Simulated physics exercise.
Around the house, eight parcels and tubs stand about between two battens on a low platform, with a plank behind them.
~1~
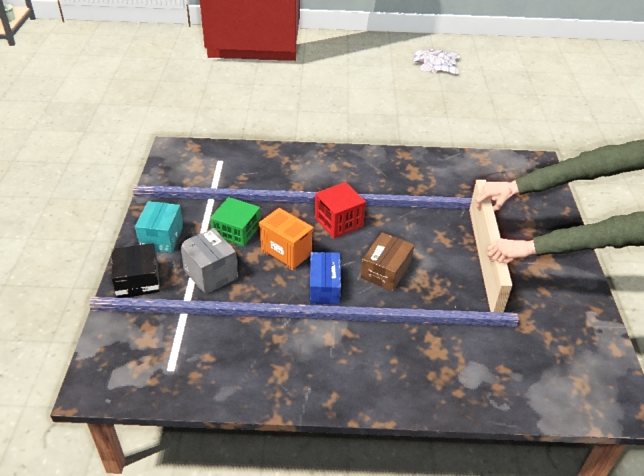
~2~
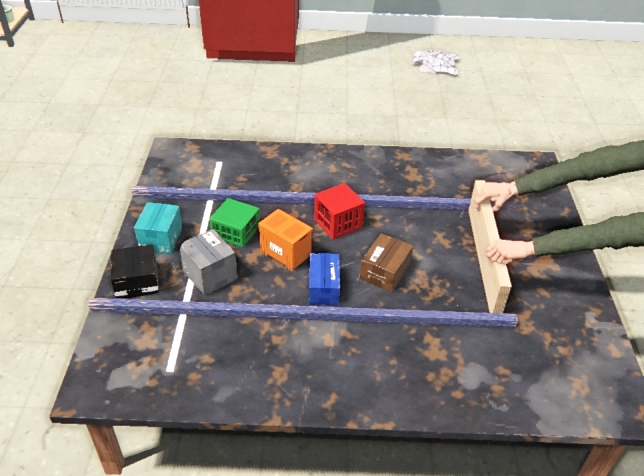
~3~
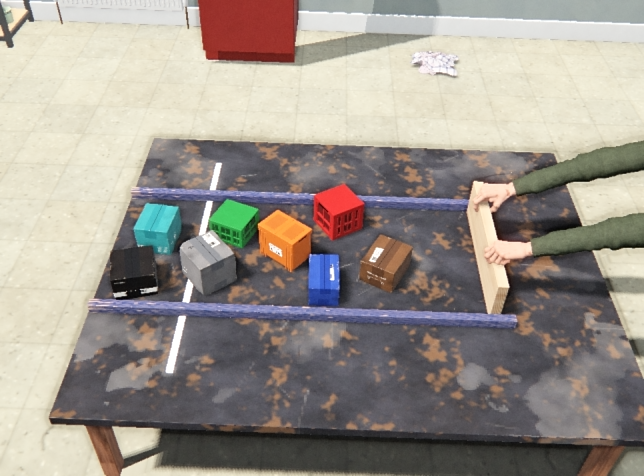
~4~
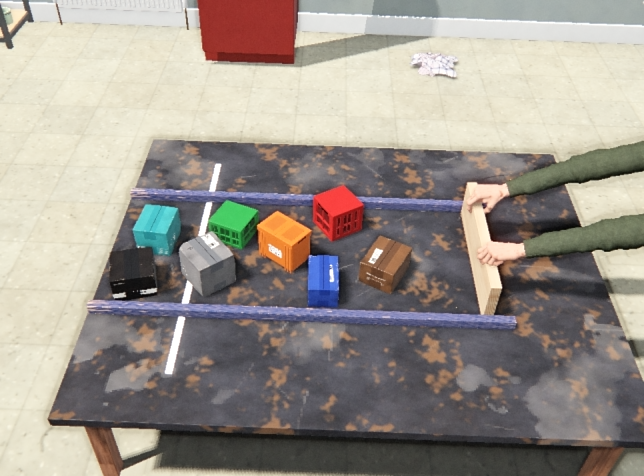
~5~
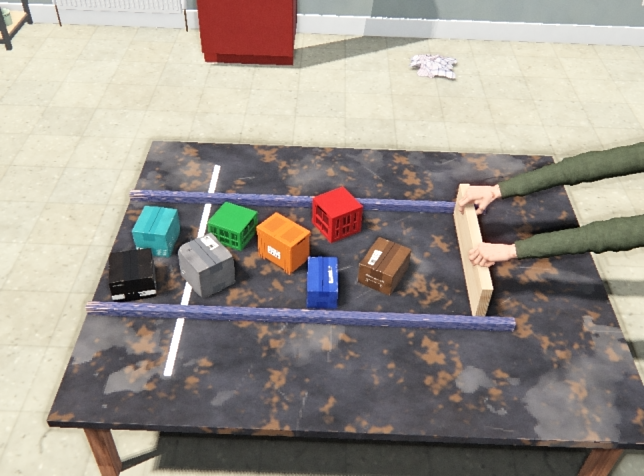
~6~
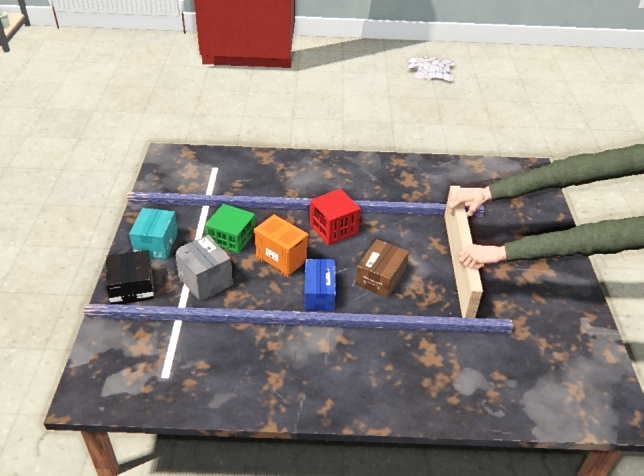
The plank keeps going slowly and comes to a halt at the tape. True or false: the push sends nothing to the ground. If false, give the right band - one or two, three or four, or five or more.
False, one or two.
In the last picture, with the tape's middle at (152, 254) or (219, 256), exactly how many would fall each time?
That would be 5, then 1.
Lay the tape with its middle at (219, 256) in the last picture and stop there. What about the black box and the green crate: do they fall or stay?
The black box is gone and the green crate stays put.
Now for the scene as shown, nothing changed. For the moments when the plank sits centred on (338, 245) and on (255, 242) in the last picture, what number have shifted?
Respectively 4 and 7.
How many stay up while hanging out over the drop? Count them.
The total would be 2.
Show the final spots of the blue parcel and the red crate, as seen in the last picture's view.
About (131, 283), and the other about (185, 205).
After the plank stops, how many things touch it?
Contact count: 2.
A little later, none off yet; black box at rest near (130, 277); turquoise box at rest near (155, 234); grey parcel at rest near (204, 268).
Next, none off yet; black box shifted a little near (108, 277); turquoise box moving near (154, 233); grey parcel shifted about its own width near (151, 261).
When it is over, the number that fall off is one or two; down, black box.
